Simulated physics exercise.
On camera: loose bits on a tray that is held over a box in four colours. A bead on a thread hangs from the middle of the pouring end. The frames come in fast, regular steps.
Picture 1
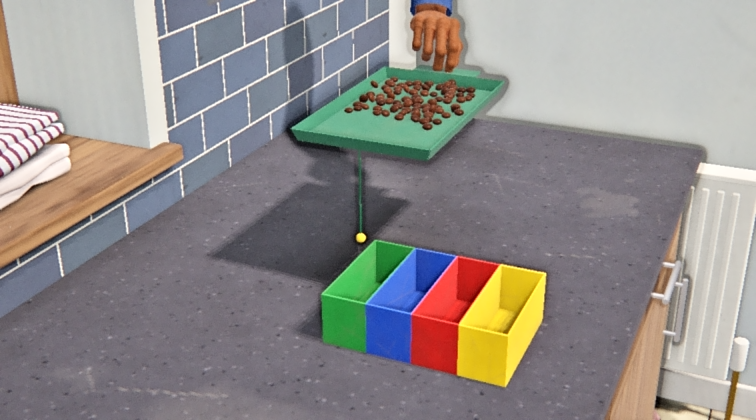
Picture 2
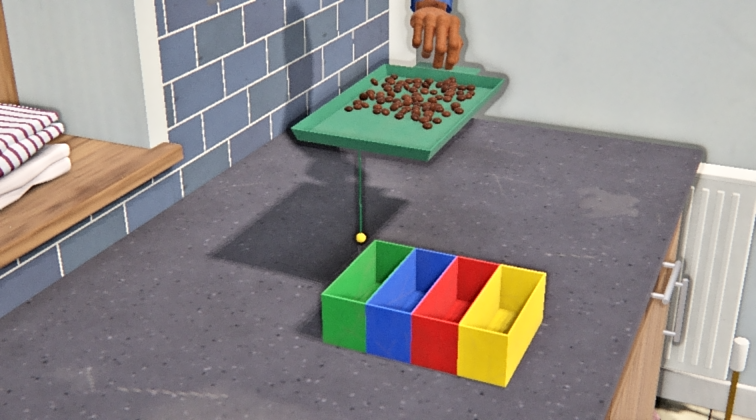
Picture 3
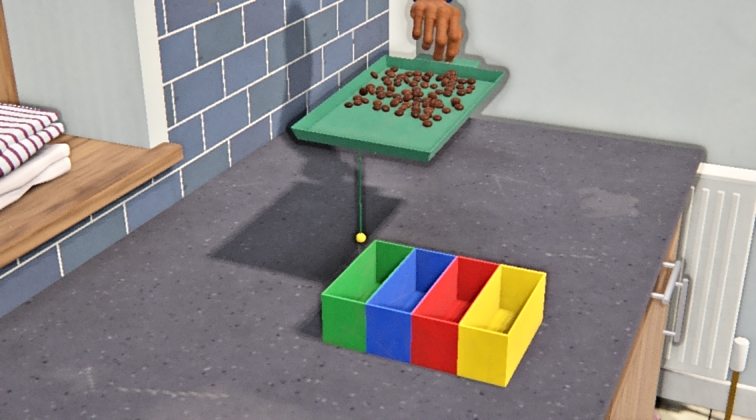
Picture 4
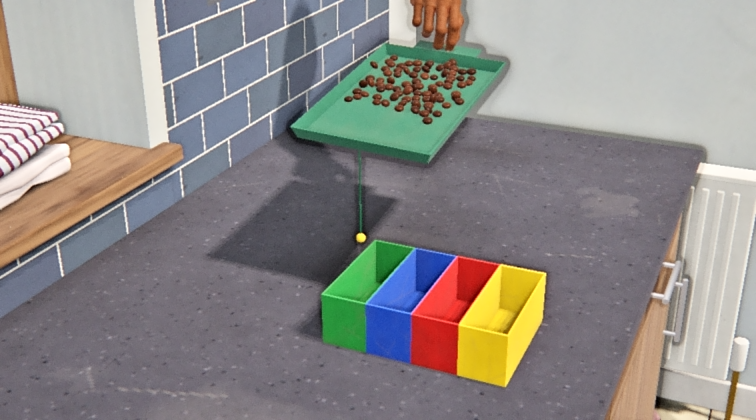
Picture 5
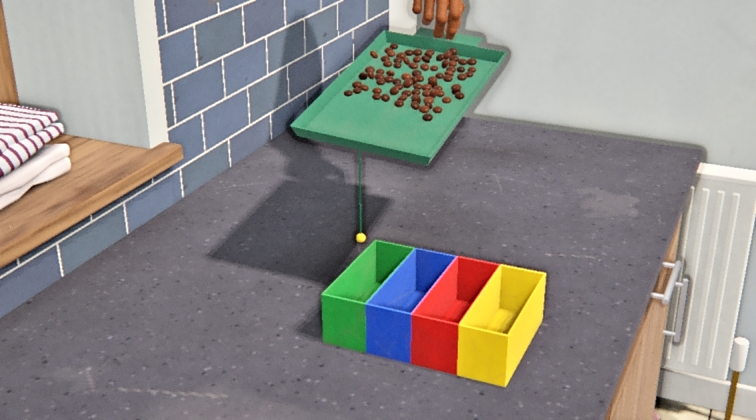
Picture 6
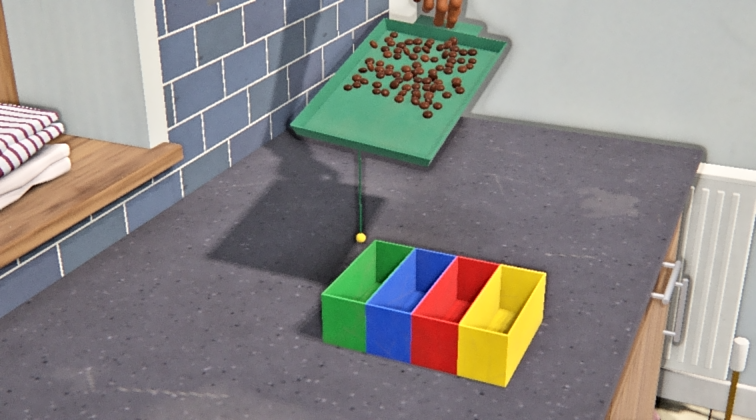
On a dark kitchen worktop, a hand gradually raises the back of a green tray of brown pieces near a four-coloured box.
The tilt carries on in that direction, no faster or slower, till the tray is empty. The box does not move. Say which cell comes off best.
The blue one ends fullest.
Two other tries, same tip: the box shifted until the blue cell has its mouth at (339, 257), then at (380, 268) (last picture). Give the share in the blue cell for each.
Roughly 0 per cent, and 30 per cent.
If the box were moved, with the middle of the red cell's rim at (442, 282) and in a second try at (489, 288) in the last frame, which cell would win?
At the first place that blue cell, at the second green.
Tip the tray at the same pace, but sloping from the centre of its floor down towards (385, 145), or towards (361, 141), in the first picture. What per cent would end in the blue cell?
In turn 40 and 10 in a hundred.
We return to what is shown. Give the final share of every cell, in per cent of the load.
In per cent, green cell 20, blue cell 60, red cell 10 and yellow cell 0.
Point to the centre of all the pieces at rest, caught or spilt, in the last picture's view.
At about (409, 319).
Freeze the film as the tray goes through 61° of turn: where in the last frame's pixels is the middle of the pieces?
Roughly at (410, 166).
Just after the last frame, tray tipped steeply; roughly two thirds on the tray; about a tenth in the blue cell; just a few in the red cell; roughly a third falling or outside the box.
A moment on, tray tipped past a quarter turn; roughly half in the blue cell; roughly a quarter in the green cell; about a tenth in the red cell; about a tenth falling or outside the box.
Further on, tray tipped past a quarter turn; roughly two thirds in the blue cell; roughly a quarter in the green cell; about a tenth in the red cell; just a few falling or outside the box.
When it is over, tray tipped past a quarter turn; roughly two thirds in the blue cell; roughly a quarter in the green cell; about a tenth in the red cell; not one in the yellow cell; just a few outside the box.
